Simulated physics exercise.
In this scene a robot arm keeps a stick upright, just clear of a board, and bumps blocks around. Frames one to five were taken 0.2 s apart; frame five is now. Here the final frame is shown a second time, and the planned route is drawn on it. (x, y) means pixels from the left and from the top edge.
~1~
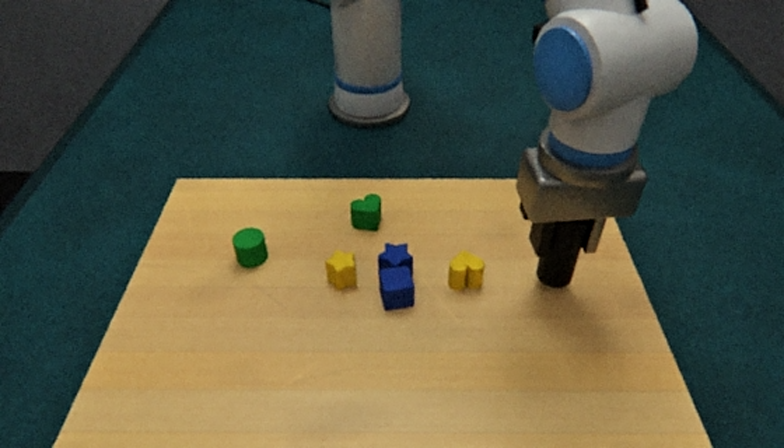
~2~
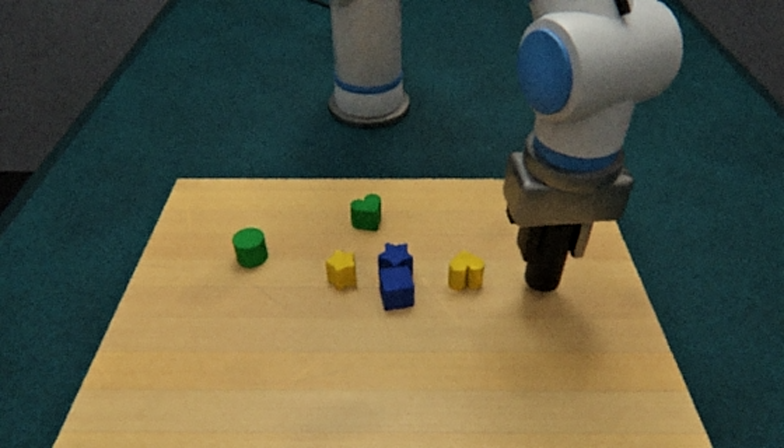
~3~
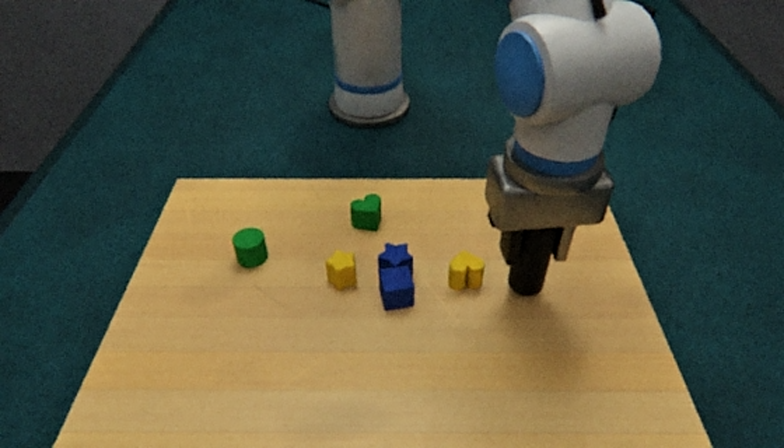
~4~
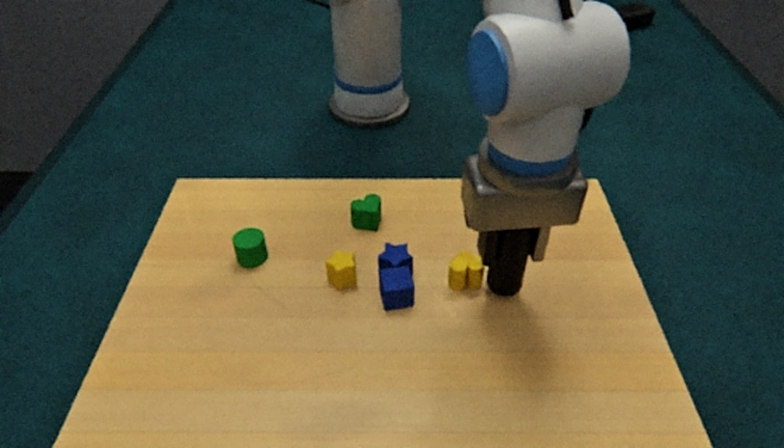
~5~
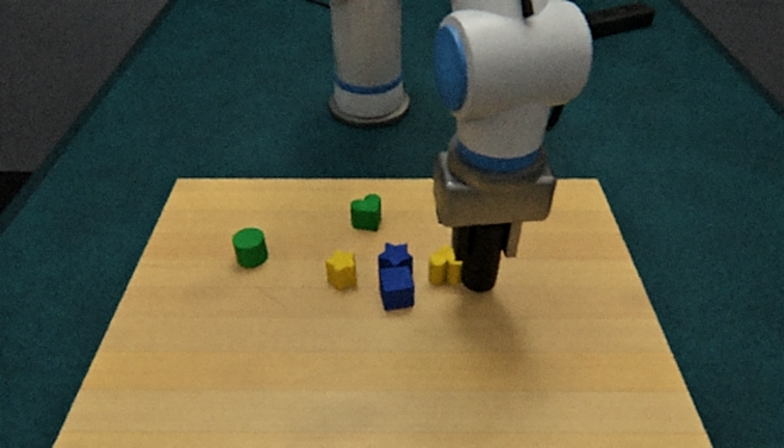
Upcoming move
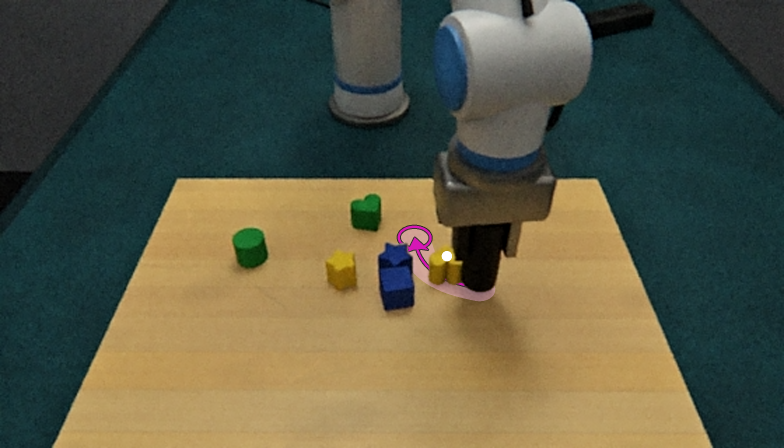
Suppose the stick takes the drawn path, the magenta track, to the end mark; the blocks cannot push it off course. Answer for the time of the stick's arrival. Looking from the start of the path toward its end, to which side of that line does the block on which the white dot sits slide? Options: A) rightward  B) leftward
B - leftward.
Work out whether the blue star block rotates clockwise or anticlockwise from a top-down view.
Anticlockwise.
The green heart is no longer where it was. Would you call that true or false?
That statement is not accurate.
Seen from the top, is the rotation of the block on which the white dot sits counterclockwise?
Yes, that is what happens.
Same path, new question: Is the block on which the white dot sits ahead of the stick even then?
It seems not.
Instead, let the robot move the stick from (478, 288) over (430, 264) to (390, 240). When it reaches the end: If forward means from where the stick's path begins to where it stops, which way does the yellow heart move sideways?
Toward the left.
Drawn move, from (478, 288) via (445, 278) and (422, 260), ending at (415, 237); the dot is on the yellow heart.
On the path given first. One third of the way, stick (445, 270); blue star block (388, 252); yellow heart (415, 244), turned 15° clockwise.
Two thirds of the way, stick (422, 251); blue star block (381, 251), turned 45° anticlockwise; yellow heart (392, 230).
At the end, stick (415, 229); green heart still; blue star block (381, 251), turned 45° anticlockwise; blue four-sided block still; yellow heart (384, 224), turned 60° anticlockwise.
